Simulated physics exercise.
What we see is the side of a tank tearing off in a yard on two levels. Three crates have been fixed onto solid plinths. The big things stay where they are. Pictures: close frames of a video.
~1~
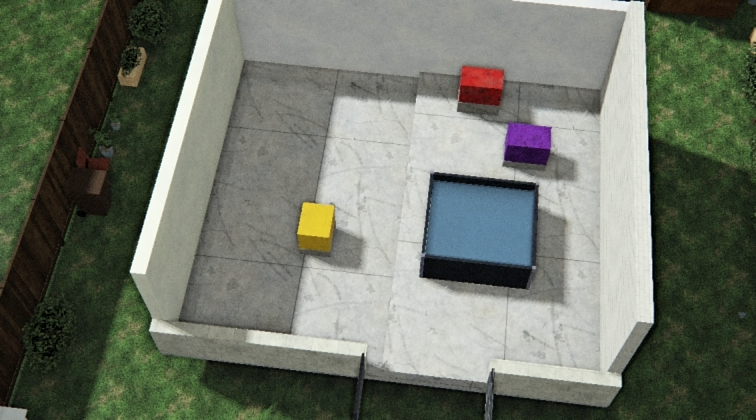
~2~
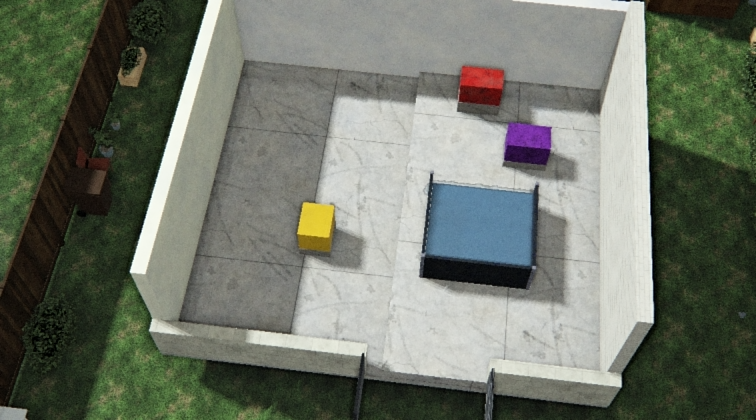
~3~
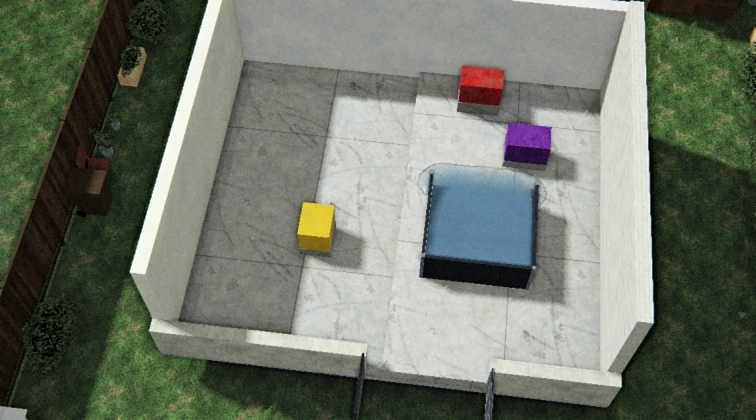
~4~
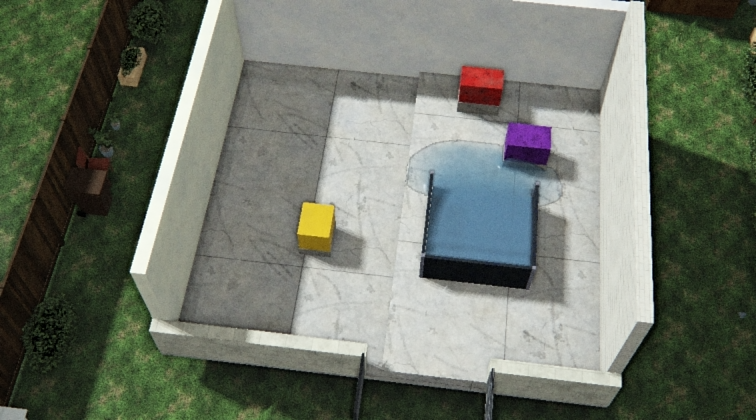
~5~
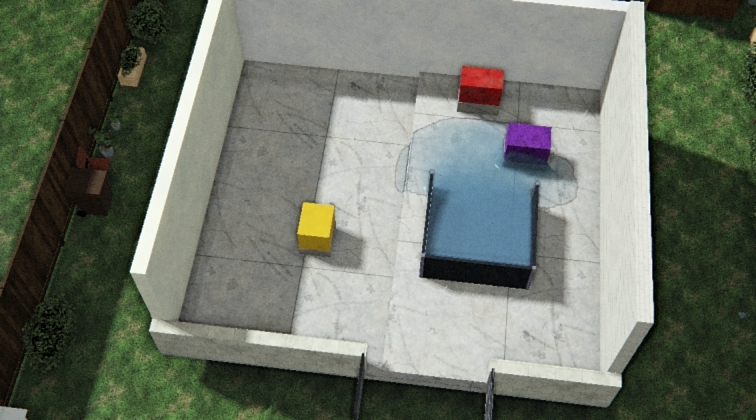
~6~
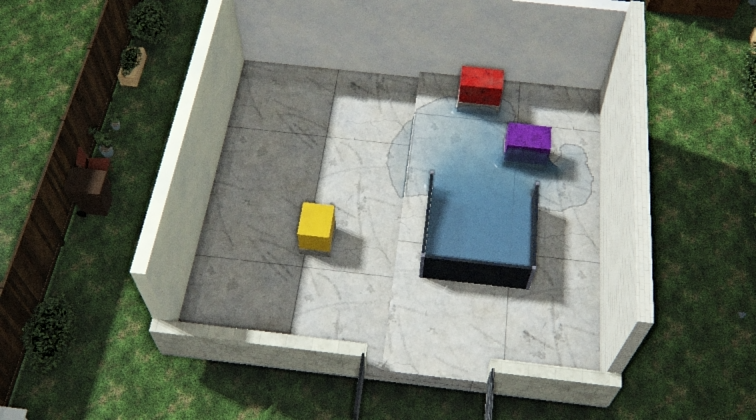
Water poured out of the far side of a dark tank in a walled yard once that side came away, spreading in a widening sheet around the purple box and up to the red one.
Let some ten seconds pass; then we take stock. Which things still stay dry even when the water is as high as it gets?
Taking each one: The purple crate does not stay dry; the yellow crate stays dry; the red crate does not stay dry.
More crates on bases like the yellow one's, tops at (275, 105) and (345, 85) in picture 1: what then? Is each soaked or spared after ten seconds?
Order as asked: Unflooded / flooded.
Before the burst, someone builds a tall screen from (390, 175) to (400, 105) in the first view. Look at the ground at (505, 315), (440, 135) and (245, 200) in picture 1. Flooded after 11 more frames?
One by one: Spared, soaked, spared.
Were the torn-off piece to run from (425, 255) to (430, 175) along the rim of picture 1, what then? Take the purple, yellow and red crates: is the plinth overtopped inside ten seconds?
Going through them, the purple is never reached, the yellow gets reached and the red is never reached.
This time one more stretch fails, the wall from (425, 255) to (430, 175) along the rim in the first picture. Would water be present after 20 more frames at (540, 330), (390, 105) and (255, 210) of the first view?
Those three places would be still unsoaked, still unsoaked and soaking, in that order.
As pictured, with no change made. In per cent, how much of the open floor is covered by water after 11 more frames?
About 35 per cent.
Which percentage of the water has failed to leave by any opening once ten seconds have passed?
Some 98 per cent.
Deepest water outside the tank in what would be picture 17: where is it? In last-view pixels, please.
I'd put it around (584, 93).
A moment on, water covers 25 % of the floor; the purple crate water round its plinth, the yellow crate not reached, the red crate water round its plinth.
Next, water covers 35 % of the floor; the purple crate water round its plinth, the yellow crate not reached, the red crate water round its plinth.
Then, water covers 50 % of the floor; the purple crate water round its plinth, the yellow crate not reached, the red crate water round its plinth.
Later, water covers 80 % of the floor; the purple crate water round its plinth, the yellow crate water round its plinth, the red crate water round its plinth.
In the end, water covers 95 % of the floor; the purple crate was topped, the yellow crate stayed above the water, the red crate was topped.
